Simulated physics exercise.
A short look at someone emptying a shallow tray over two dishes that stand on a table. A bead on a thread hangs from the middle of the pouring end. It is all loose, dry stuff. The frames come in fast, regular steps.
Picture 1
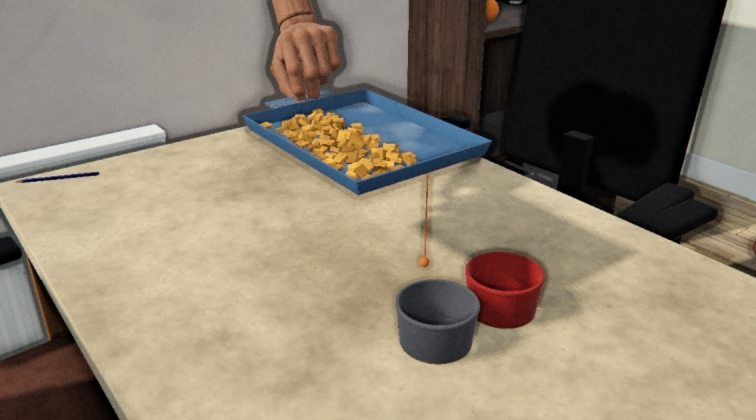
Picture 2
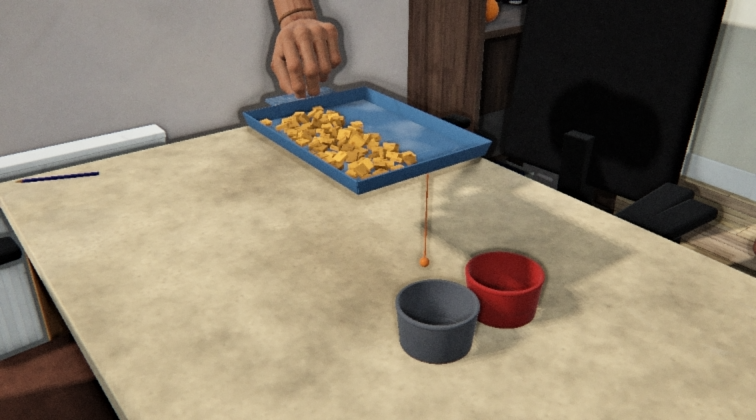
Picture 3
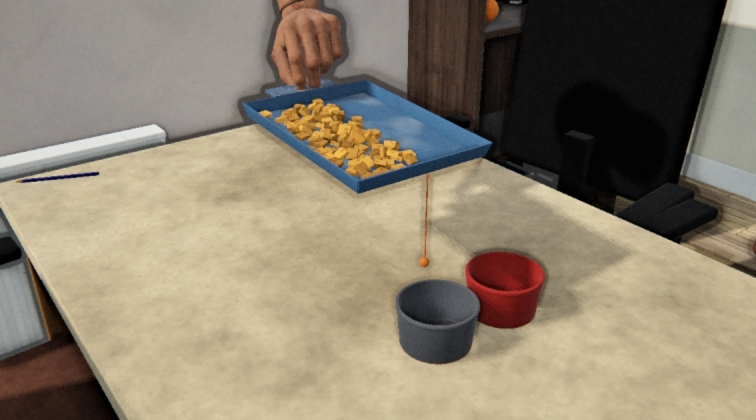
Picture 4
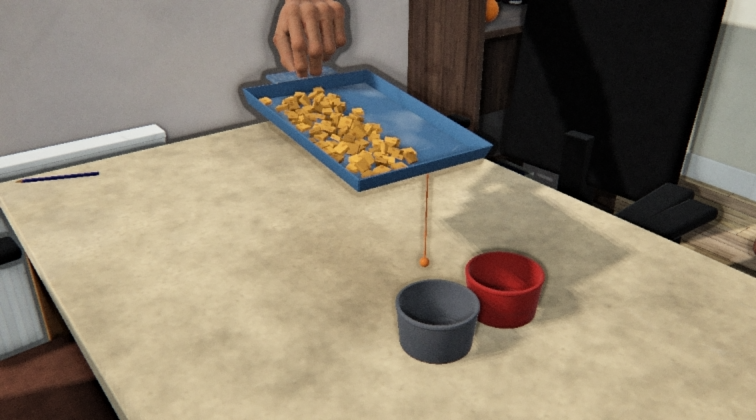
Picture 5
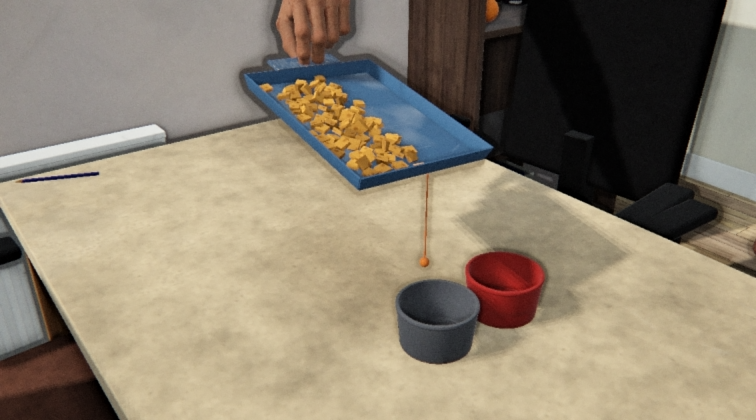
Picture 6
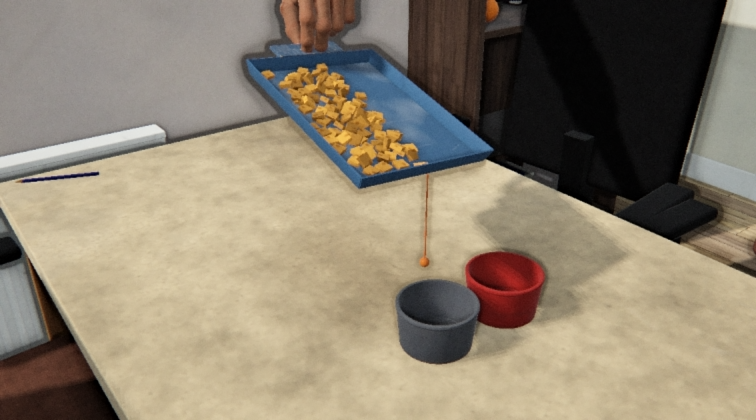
At first, a hand holds the far end of a blue tray of small golden crackers, nearly level above a table with a gray dish and a red dish. The hand then steadily raises that end, tilting the tray toward its right corner, while the crackers stay bunched along the left side and the orange bead hangs still.
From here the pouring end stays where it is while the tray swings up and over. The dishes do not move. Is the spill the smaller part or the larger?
They take more than half between them.
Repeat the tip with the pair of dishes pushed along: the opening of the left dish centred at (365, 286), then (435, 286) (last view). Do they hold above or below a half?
First under half, then over half.
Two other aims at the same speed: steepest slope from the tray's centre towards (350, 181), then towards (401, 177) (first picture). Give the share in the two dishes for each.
Near 0 % and 30 %.
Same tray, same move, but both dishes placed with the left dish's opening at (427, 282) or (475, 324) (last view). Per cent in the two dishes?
First some 50, then 10 per cent.
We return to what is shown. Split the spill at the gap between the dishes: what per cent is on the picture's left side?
About 60 per cent.
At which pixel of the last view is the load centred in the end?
Around (489, 309).
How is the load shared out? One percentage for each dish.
Left dish: 20 %, right dish: 50 %.
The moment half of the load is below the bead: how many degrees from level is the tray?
At some 110 degrees.
Soon, tray tipped steeply; all on the tray.
A while on, tray tipped right over; about two thirds on the tray; a small part in the left dish; about a quarter in the right dish; a small part outside both; a stray few in the air.
Towards the end, tray tipped past a quarter turn; about a quarter in the left dish; about half in the right dish; about a third outside both.
Finally, tray tipped past a quarter turn; about a quarter in the left dish; about half in the right dish; about a third outside both.
